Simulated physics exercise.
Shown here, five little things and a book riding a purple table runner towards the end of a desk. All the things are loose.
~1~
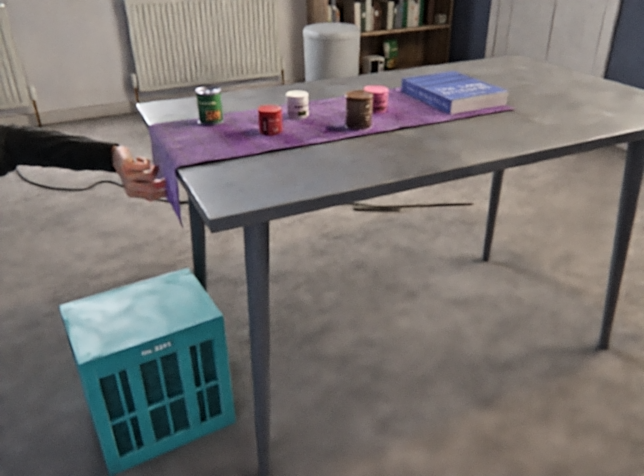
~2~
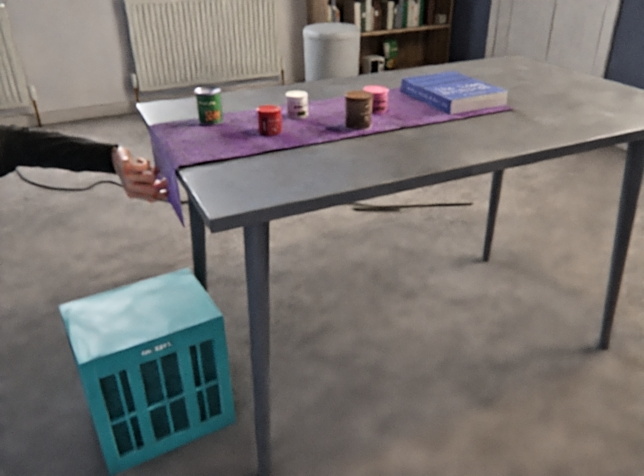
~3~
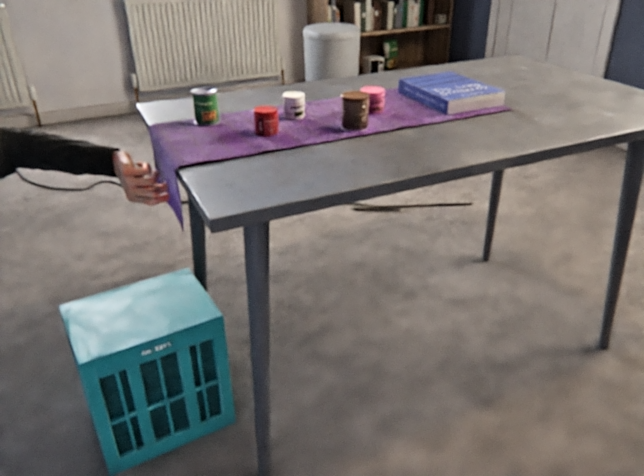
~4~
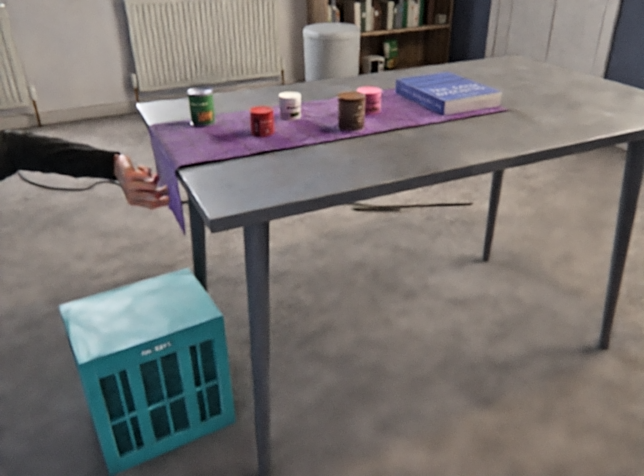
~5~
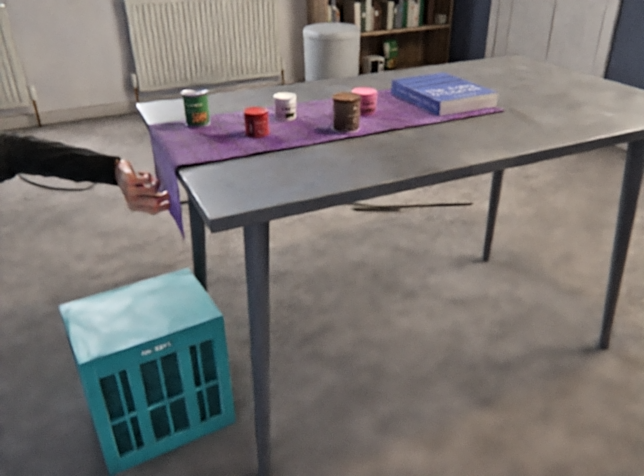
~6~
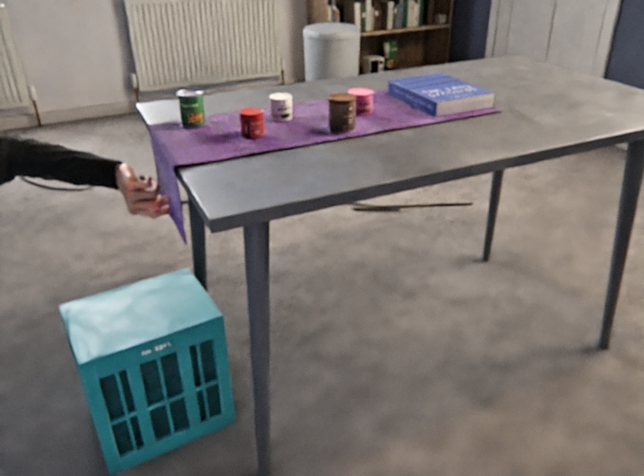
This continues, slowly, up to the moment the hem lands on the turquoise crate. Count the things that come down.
The count of fallen things is two.
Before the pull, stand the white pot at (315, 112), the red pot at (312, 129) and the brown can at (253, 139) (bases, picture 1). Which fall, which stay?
The white pot survives, the red pot does not fall, the brown can tumbles off.
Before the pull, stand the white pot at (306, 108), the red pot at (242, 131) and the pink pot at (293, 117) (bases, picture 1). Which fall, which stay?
The white pot holds on; the red pot goes over; the pink pot stays on.
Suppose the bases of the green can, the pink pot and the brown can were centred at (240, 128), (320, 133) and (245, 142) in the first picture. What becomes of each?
The green can goes over, the pink pot survives, the brown can goes over.
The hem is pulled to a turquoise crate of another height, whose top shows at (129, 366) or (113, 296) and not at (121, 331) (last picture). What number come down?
In that case 3 and 1.
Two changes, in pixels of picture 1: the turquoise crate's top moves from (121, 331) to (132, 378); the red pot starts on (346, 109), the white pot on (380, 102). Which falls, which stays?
The red pot remains up; the white pot remains up.
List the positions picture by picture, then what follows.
Hem (184, 228); green can (208, 90); red pot (270, 108); white pot (297, 94); brown can (359, 94); pink pot (376, 89); top of the crate (121, 331), in the first frame.
Hem (185, 228); green can (208, 90), in the second frame.
Hem (184, 232); red pot (265, 109), in the third frame.
Hem (185, 236); white pot (290, 95); top of the crate (121, 331), in the fourth frame.
Hem (185, 242); brown can (346, 96), in the fifth frame.
Hem (187, 245); green can (190, 92); red pot (251, 111); white pot (280, 96); brown can (342, 96); pink pot (361, 91), in the sixth frame.
A little later, hem near (177, 261); green can gone.
Next, hem on the crate; green can and red pot gone.
When it is over, hem on the crate; green can and red pot gone. It carries off two.
